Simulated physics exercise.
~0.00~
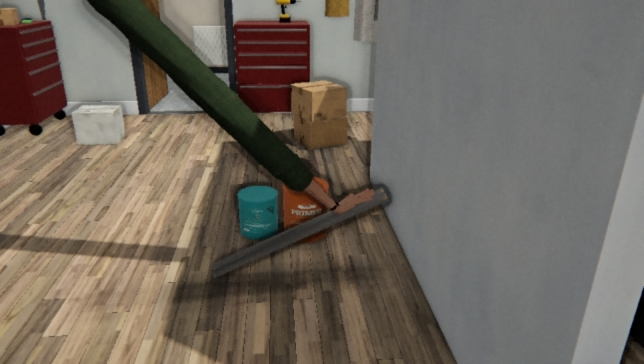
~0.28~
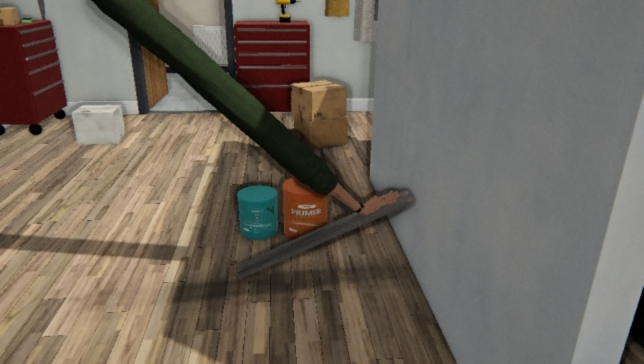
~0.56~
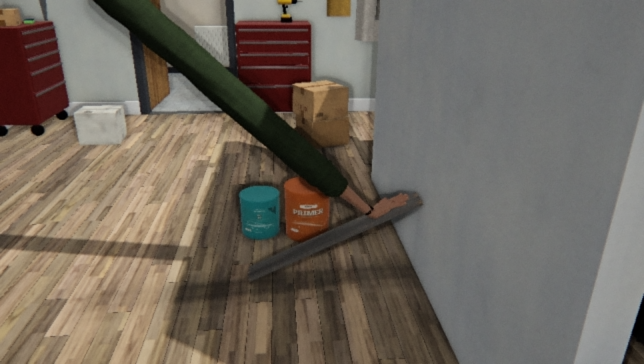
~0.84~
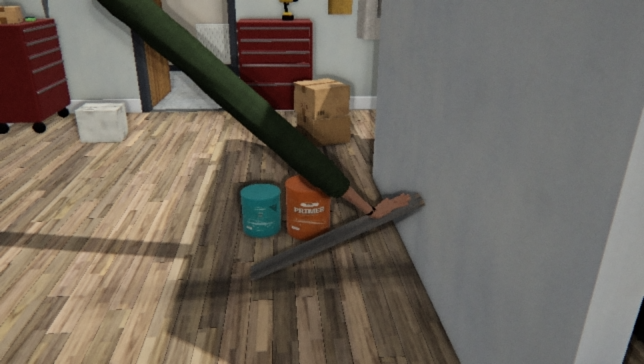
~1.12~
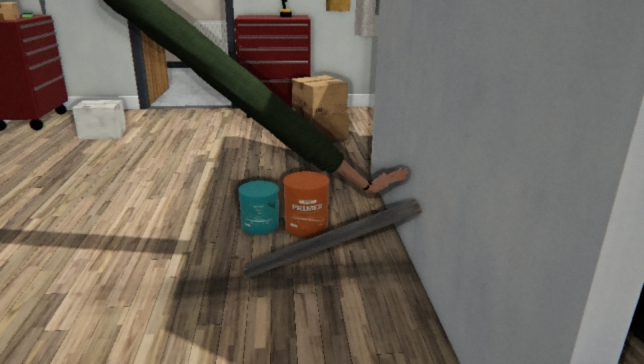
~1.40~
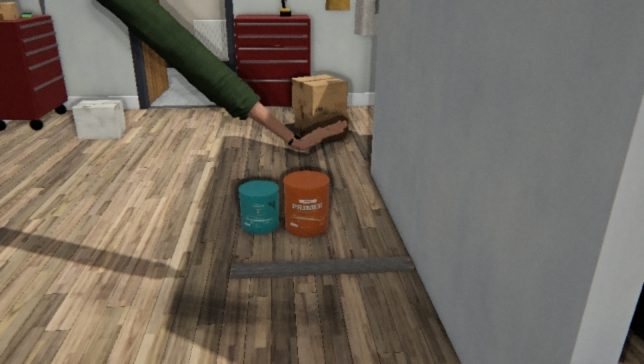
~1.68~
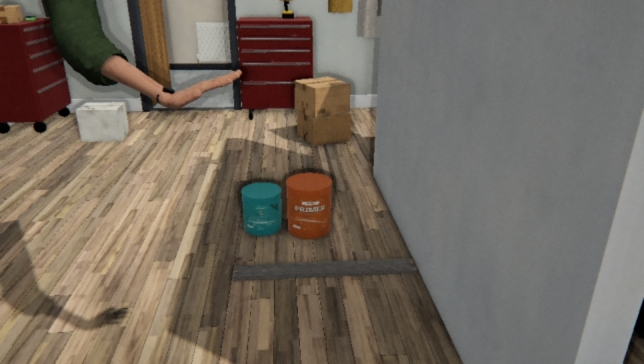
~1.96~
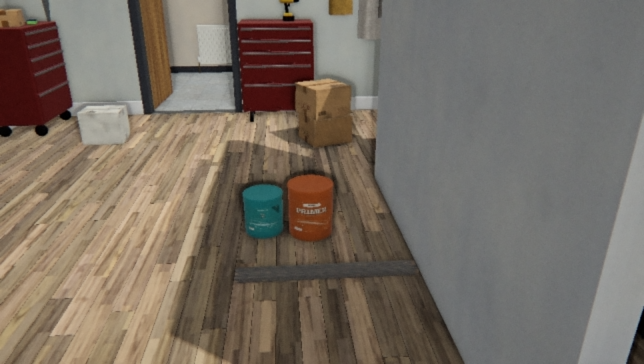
A long grey plank, held by a green-sleeved arm reaching in from the upper left, slants across a wooden workshop floor toward a plain grey wall on the right. The slightly swaying view looks down on a turquoise pail and an orange pail behind the plank, with a cardboard box, a white box and red tool cabinets farther back. The hand shifts the plank rightward until its raised end rests against the wall. The fingers then let go and draw back, but the plank slips down and drops flat. The arm leaves, and the plank lies still before the undisturbed pails.
